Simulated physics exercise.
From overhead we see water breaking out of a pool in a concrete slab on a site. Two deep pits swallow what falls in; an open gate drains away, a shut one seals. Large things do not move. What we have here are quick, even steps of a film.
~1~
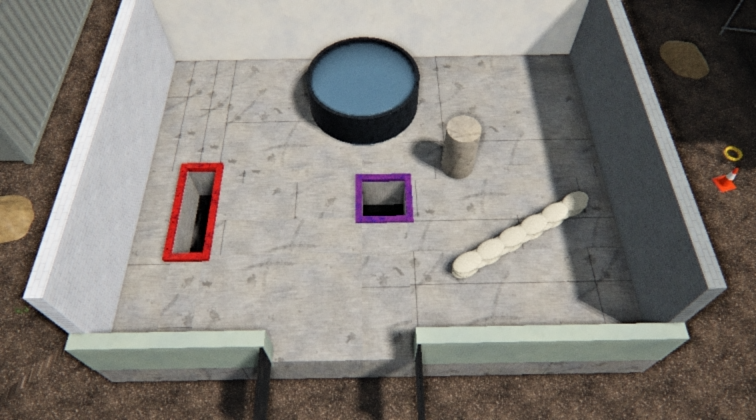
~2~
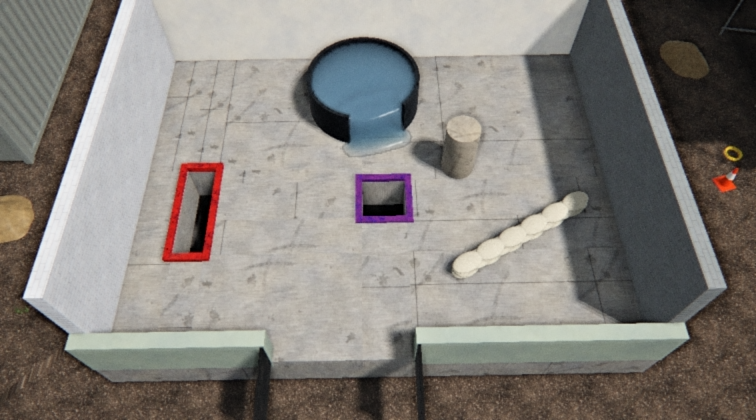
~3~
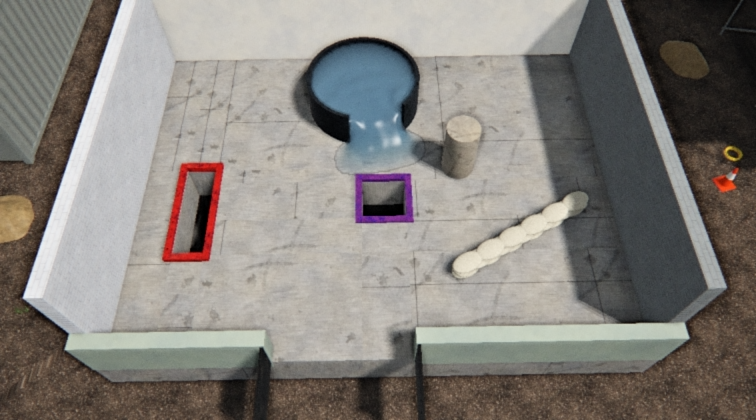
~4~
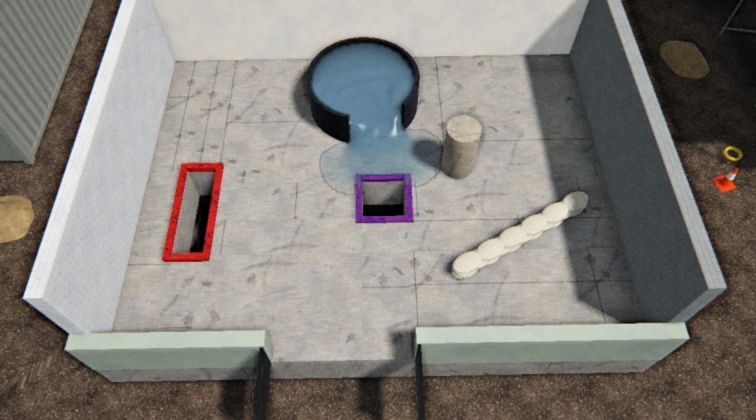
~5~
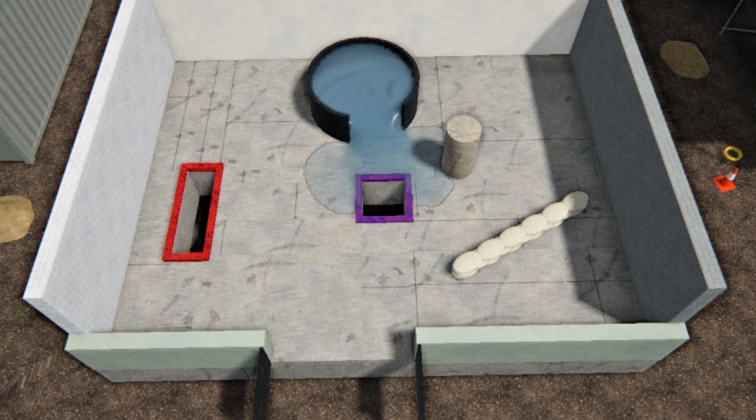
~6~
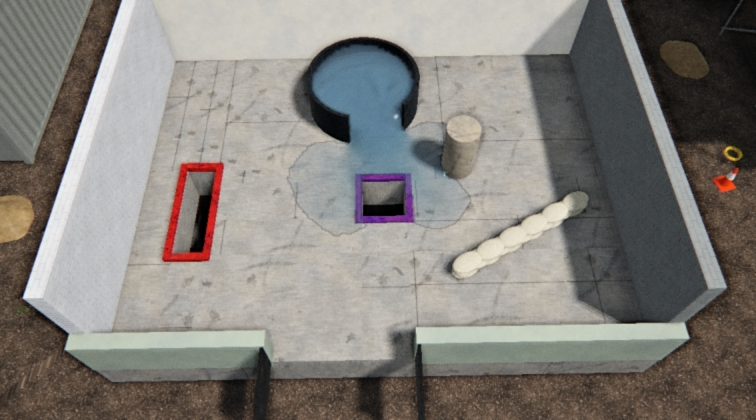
A round pool of water on a concrete slab opened at its front, and water poured through the gap, spreading around the purple-edged pit and out to both sides, near a short pillar.
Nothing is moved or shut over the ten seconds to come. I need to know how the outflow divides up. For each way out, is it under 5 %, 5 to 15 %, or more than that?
As I see it, the gate sits in the mid range; the red pit stays lower than five per cent; the purple pit goes higher than fifteen per cent.
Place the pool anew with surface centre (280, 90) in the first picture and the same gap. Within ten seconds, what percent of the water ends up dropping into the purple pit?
Share in the purple pit - 10 %.
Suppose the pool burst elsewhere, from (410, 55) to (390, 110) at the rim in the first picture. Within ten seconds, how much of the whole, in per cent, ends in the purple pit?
For purple, it comes to 2 percent.
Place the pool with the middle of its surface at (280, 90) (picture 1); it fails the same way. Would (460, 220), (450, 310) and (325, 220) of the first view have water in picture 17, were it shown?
Unflooded - soaked - soaked.
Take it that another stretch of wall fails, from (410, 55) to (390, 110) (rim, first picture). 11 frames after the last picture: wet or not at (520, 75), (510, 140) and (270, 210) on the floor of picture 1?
In the order asked: Sodden, sodden, out of reach.
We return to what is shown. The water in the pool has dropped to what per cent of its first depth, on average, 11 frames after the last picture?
It works out to roughly 48 %.
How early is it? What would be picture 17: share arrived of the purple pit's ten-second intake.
It should be near 55 percent of the ten-second total.
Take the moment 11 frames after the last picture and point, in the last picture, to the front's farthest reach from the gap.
I reckon the front has reached (235, 347) by then.
A moment on, water covers 15 % of the floor; the gate 0 %, the red pit 0 %, the purple pit 11 %.
Next, water covers 30 % of the floor; the gate 0 %, the red pit 0 %, the purple pit 19 %.
Then, water covers 40 % of the floor; the gate 3 %, the red pit 0 %, the purple pit 27 %.
Later, water covers 50 % of the floor; the gate 8 %, the red pit 0 %, the purple pit 32 %.
In the end, water covers 65 % of the floor; the gate 10 %, the red pit 0 %, the purple pit 35 %.
